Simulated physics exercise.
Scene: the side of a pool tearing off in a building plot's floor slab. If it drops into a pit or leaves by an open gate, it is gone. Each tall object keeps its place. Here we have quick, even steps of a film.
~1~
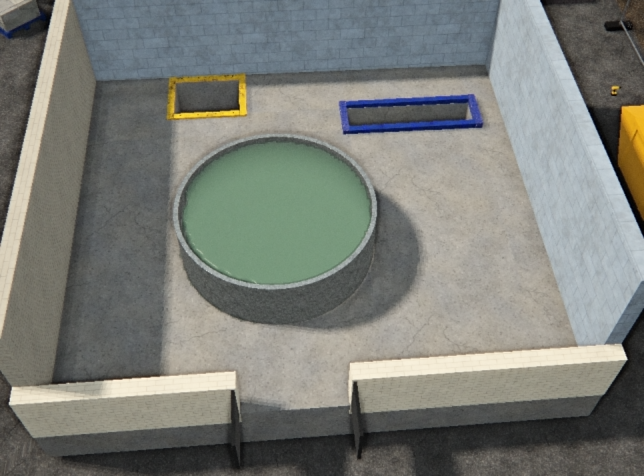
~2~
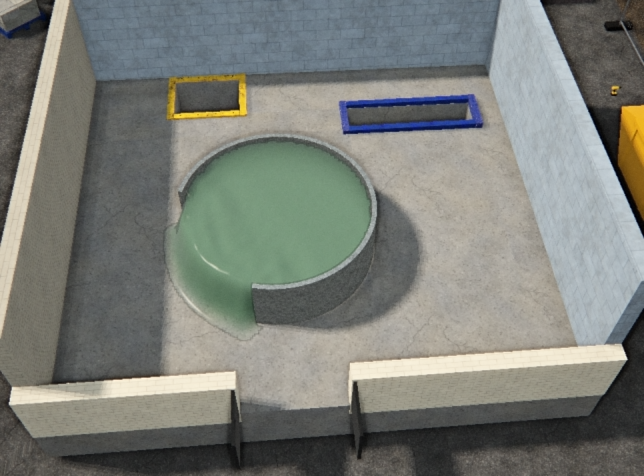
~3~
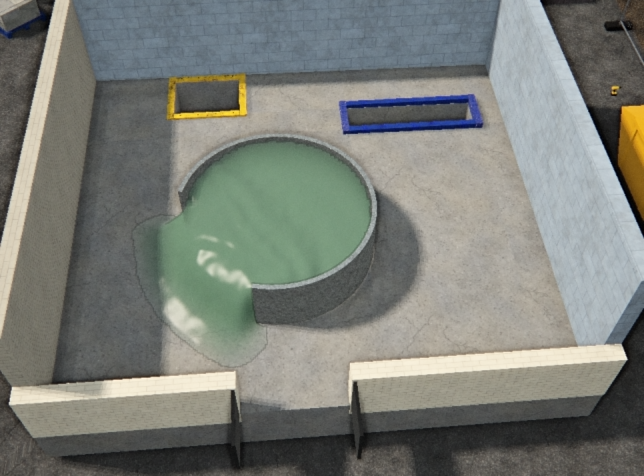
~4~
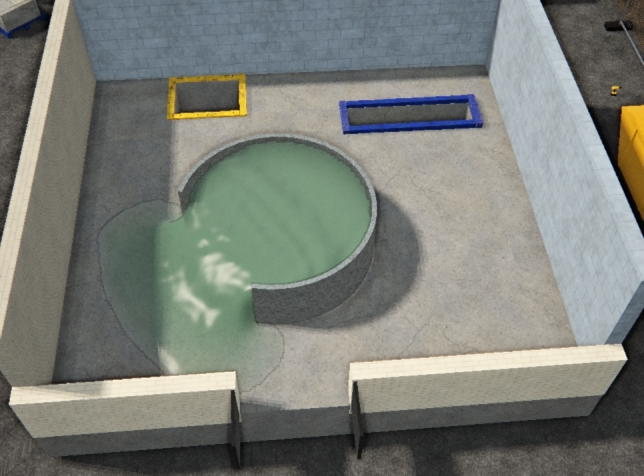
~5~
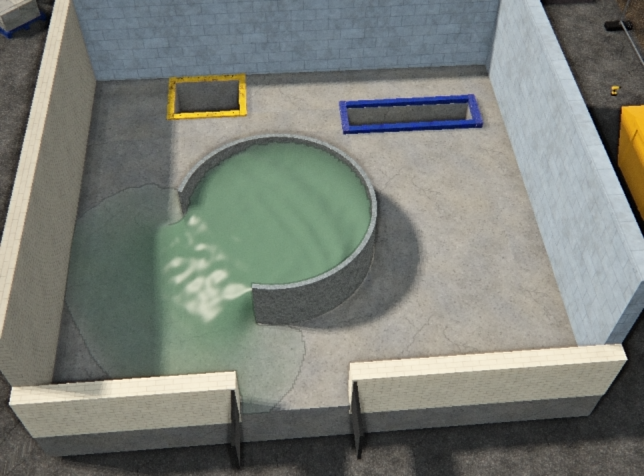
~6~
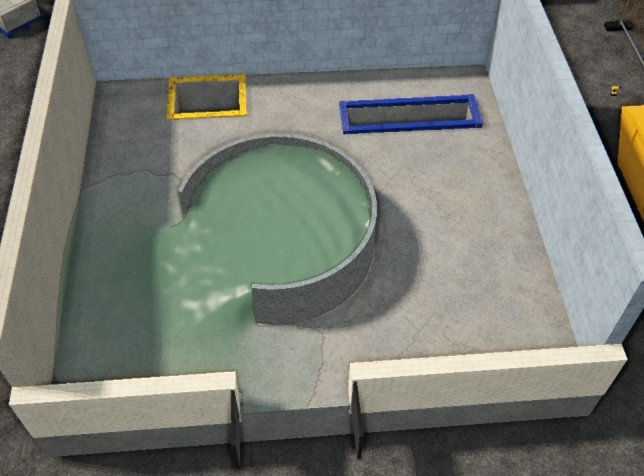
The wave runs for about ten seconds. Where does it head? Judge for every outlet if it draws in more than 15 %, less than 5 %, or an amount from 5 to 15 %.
The gate gets a middling share of it - five to fifteen per cent; the blue pit gets hardly any of it - below five per cent; the yellow pit gets a big share of it - past fifteen per cent.
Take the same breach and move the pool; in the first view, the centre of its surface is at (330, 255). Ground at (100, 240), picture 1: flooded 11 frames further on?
There: Covered.
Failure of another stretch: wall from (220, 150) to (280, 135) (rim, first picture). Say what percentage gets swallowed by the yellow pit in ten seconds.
Yellow takes 40 in a hundred.
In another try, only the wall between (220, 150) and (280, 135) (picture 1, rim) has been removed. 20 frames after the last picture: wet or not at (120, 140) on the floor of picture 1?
Lab note: Point recorded as inundated.
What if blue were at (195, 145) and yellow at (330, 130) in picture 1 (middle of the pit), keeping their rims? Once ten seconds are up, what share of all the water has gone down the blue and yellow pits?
Breakdown: Blue 10%, yellow 4%.
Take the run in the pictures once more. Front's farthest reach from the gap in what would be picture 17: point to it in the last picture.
I'd say near (97, 83).
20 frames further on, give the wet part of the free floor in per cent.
Roughly 55 per cent.
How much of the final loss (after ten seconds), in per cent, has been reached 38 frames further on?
70 per cent.
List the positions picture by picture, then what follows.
The first frame shows still water in the pool at (276, 208).
In the second frame, the front is at (173, 227), out from the gap at (195, 273).
In the third frame, water pours out at (196, 276) and has run to (143, 226).
In the fourth frame, the front is at (130, 213), out from the gap at (196, 278).
In the fifth frame, water pours out at (196, 278) and has run to (76, 227).
In the sixth frame, water pours out at (197, 279) and has run to (80, 196).
A moment on, water covers 20 % of the floor; the gate 1 %, the blue pit 0 %, the yellow pit 0 %.
Next, water covers 35 % of the floor; the gate 1 %, the blue pit 0 %, the yellow pit 0 %.
Then, water covers 55 % of the floor; the gate 3 %, the blue pit 0 %, the yellow pit 1 %.
Later, water covers 80 % of the floor; the gate 9 %, the blue pit 0 %, the yellow pit 12 %.
In the end, water covers 95 % of the floor; the gate 12 %, the blue pit 0 %, the yellow pit 18 %.
